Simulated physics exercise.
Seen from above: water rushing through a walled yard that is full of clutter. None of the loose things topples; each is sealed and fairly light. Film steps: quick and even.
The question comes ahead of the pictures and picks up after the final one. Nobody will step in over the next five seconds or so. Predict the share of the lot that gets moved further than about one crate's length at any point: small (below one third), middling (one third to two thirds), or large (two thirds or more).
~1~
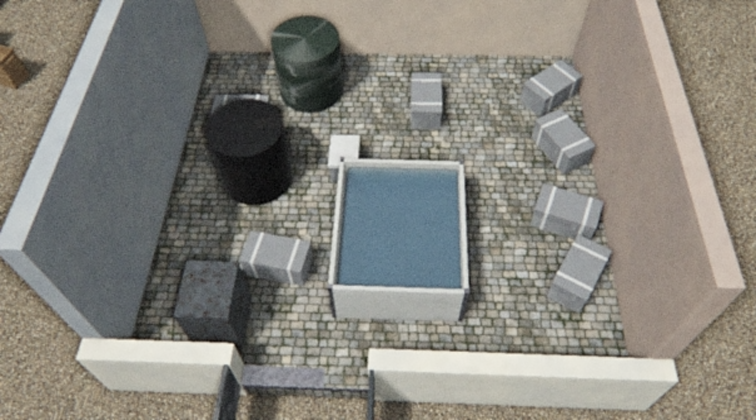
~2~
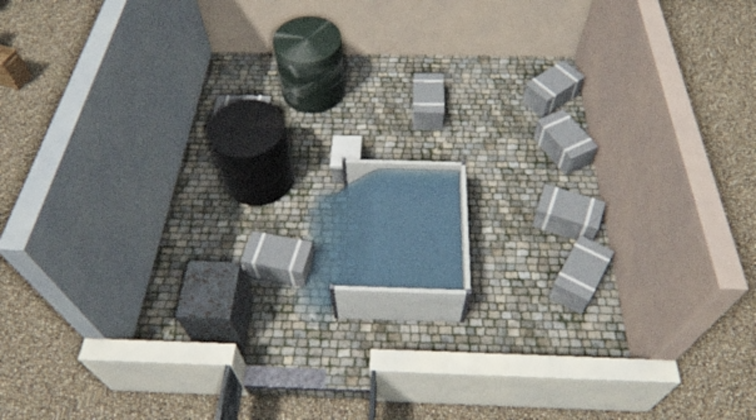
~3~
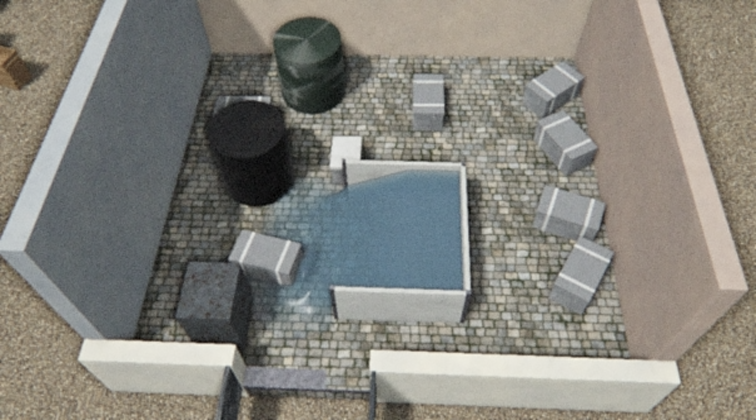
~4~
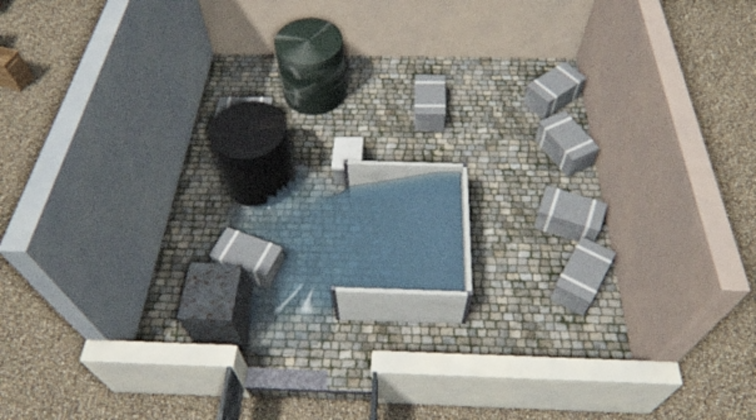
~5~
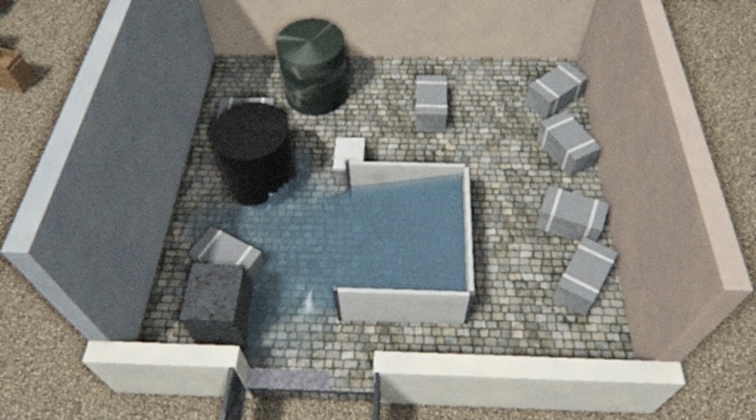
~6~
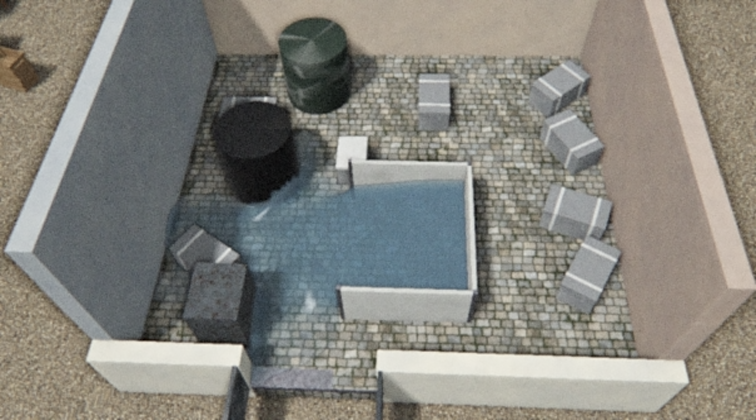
The share is small, below one third.
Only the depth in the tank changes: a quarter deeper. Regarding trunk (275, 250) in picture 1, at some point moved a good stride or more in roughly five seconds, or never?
The finding is simple: Carried at least that far.
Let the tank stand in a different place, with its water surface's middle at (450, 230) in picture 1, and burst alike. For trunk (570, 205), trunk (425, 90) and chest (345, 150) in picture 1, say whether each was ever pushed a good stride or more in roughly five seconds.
In turn: Under that mark, under that mark, beyond that mark.
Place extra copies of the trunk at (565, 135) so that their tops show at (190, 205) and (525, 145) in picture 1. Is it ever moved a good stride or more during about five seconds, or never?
Result by copy: Covered it; didn't cover it.
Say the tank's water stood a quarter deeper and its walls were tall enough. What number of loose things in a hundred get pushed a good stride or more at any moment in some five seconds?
Near 20 in a hundred.
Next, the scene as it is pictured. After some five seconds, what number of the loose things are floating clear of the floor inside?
The number is 2.
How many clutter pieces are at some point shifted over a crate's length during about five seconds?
Tally: 2.
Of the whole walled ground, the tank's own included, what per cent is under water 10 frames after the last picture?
I make it 45 per cent.
A moment on, 1 of 8 are well off their spots; 1 afloat.
Next, 1 of 8 are well off their spots; 1 afloat.
Later, 2 of 8 are well off their spots; 2 afloat.
In the end, 2 of 8 are well off their spots, and 2 have been at some point; 2 afloat.
